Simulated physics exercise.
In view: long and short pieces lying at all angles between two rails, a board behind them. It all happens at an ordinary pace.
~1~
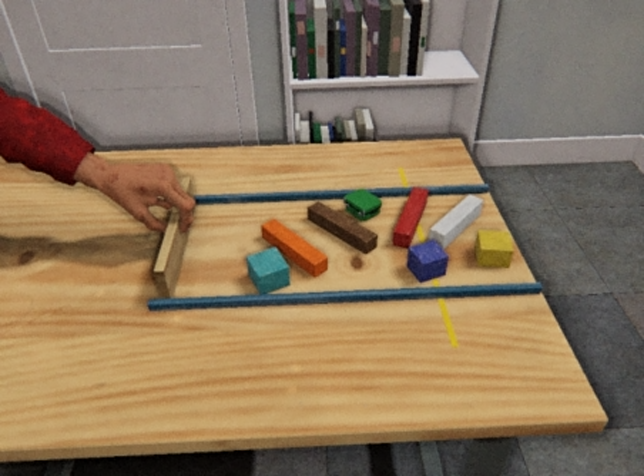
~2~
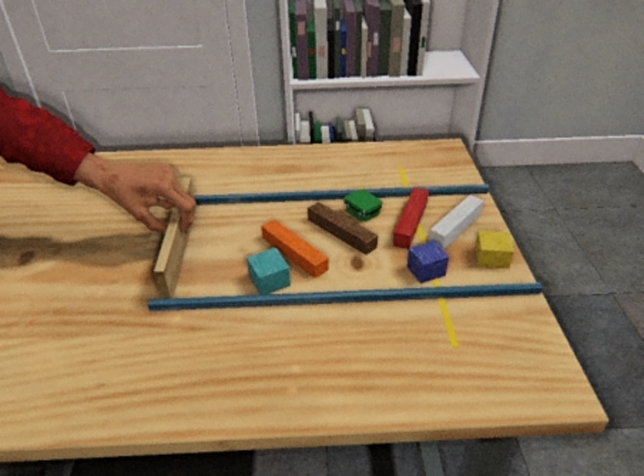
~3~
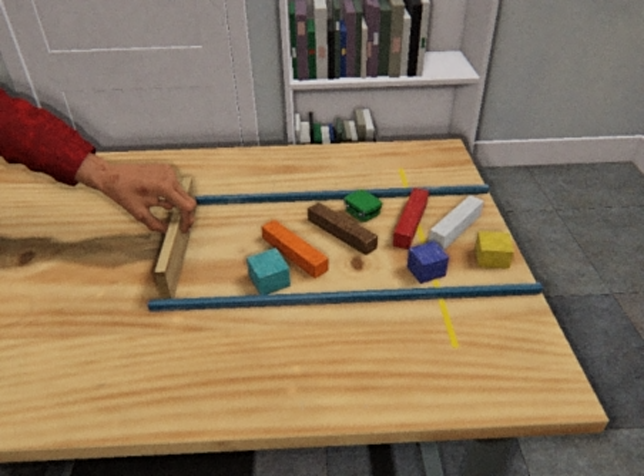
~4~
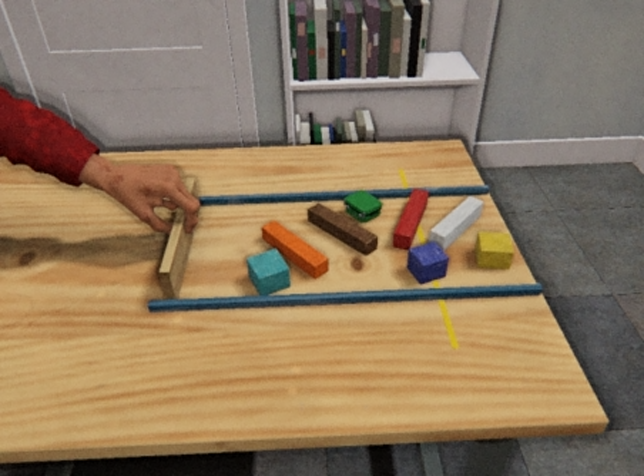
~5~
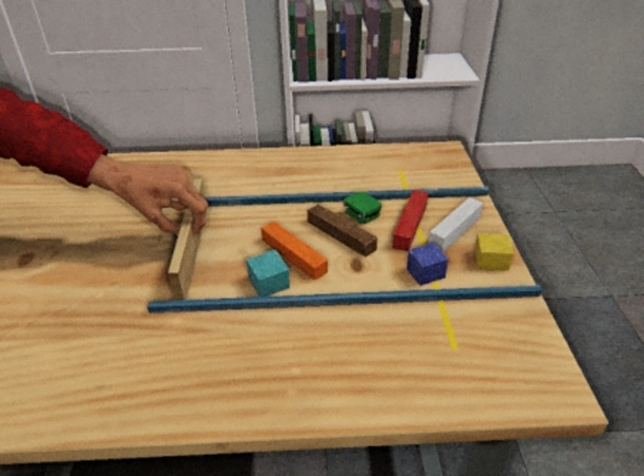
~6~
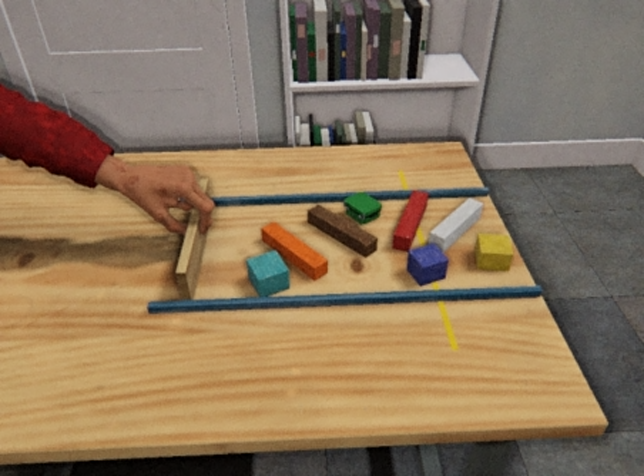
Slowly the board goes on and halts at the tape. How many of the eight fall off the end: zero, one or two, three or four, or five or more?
Here the number that fall off is one or two.
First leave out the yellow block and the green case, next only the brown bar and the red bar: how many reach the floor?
First 0, then 0.
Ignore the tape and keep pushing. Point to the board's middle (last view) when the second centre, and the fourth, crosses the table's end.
First at (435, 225), next at (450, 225).
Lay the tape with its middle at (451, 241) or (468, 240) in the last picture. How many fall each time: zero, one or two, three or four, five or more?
For each place: Three or four; three or four.
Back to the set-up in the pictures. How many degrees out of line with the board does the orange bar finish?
Roughly 25° out of line.
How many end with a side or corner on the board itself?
3 of them.
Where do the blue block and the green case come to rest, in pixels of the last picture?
The blue block stops around (503, 260); the green case around (443, 203).
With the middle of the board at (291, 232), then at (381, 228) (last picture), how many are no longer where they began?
2 and 7.
Early on, none off yet; yellow block at rest near (493, 252); white bar at rest near (456, 225); blue block at rest near (427, 265).
A while later, none off yet; yellow block at rest near (493, 252); white bar at rest near (456, 225); blue block moving near (430, 265).
Finally, the number that fall off is one or two; lost, yellow block.
